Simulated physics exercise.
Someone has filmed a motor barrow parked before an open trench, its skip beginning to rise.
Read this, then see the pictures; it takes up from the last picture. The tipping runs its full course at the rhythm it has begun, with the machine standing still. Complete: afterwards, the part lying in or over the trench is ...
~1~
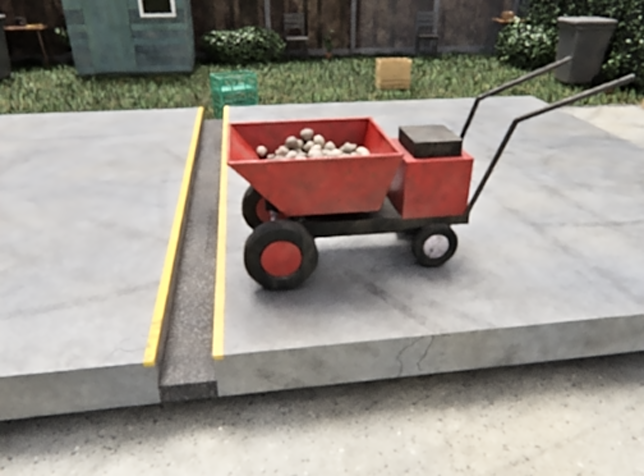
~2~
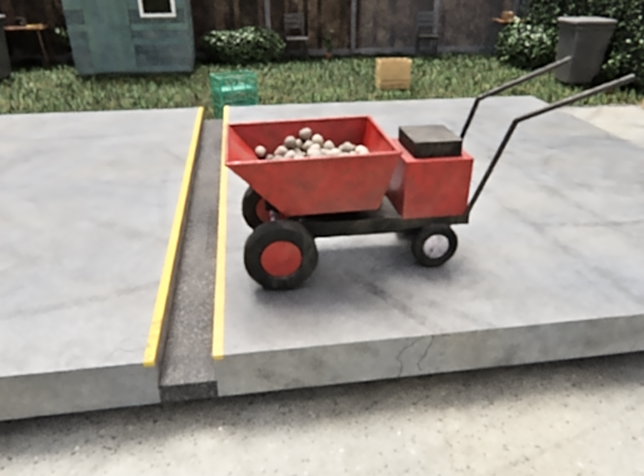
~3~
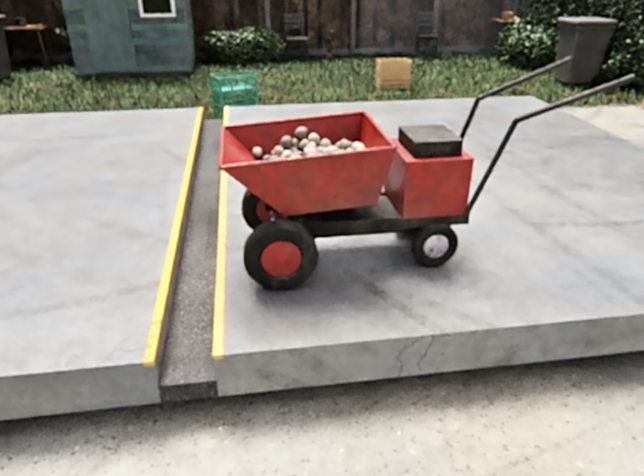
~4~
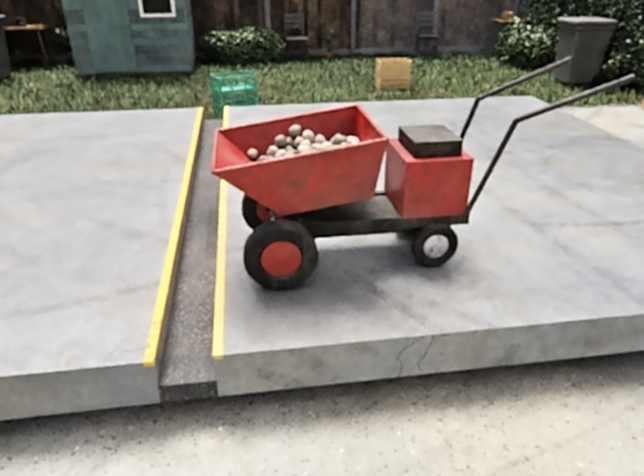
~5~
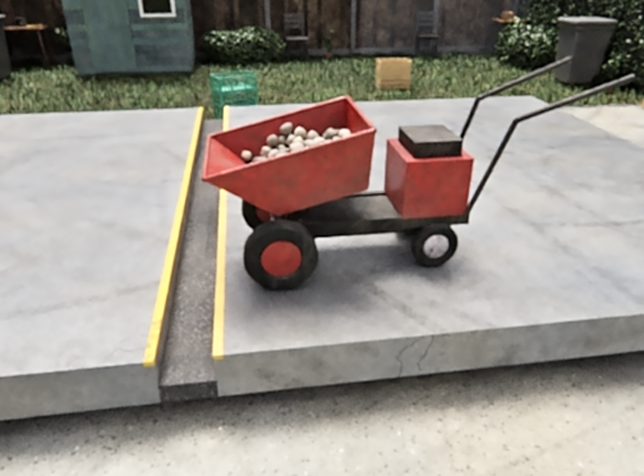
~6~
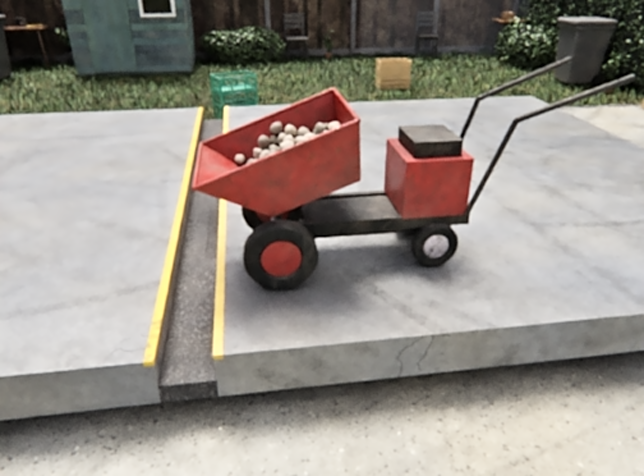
... the minority.
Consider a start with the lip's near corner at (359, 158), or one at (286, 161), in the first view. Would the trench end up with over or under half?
From the first position short of one half lands between the edges, from the second beyond one half.
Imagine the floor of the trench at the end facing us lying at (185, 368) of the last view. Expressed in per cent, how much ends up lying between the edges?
Something like 10 %.
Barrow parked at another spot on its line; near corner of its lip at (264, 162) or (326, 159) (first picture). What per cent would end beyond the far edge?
That comes to some 20 in a hundred for the first try and some 0 in a hundred for the second.
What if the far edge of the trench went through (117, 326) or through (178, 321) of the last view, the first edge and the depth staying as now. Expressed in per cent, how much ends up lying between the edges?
80 and 0 percent.
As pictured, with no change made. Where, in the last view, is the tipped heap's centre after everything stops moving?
About (134, 263).
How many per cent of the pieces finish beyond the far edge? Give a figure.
Near 65 in every hundred.
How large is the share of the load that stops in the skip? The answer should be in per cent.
Close to 25 per cent, give or take.
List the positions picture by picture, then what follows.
Lip of the skip at (228, 164), level; top of the load at (318, 159), river pebbles; first edge of the trench at (219, 317); far edge at (156, 323), the trench under half as wide as the skip, and about half as deep as wide, in the first picture.
Lip of the skip at (226, 165), level; top of the load at (314, 155), in the second picture.
Lip of the skip at (221, 168), tipped barely; top of the load at (311, 153), in the third picture.
Lip of the skip at (213, 173), tipped a little; top of the load at (322, 150), in the fourth picture.
Lip of the skip at (204, 180), tipped a little; top of the load at (314, 146), in the fifth picture.
Lip of the skip at (194, 189), tipped clearly; top of the load at (327, 146); first edge of the trench at (219, 317); far edge at (156, 323), in the sixth picture.
Soon after the last picture, skip tipped steeply; all in the skip.
A little later, skip tipped right over; most in the skip; a stray few in or heaped over the trench; about a quarter beyond it.
Later still, skip tipped right over; about a quarter in the skip; a small part in or heaped over the trench; about two thirds beyond it.
At rest, skip tipped right over; about a quarter in the skip; a small part in or heaped over the trench; about two thirds beyond it.
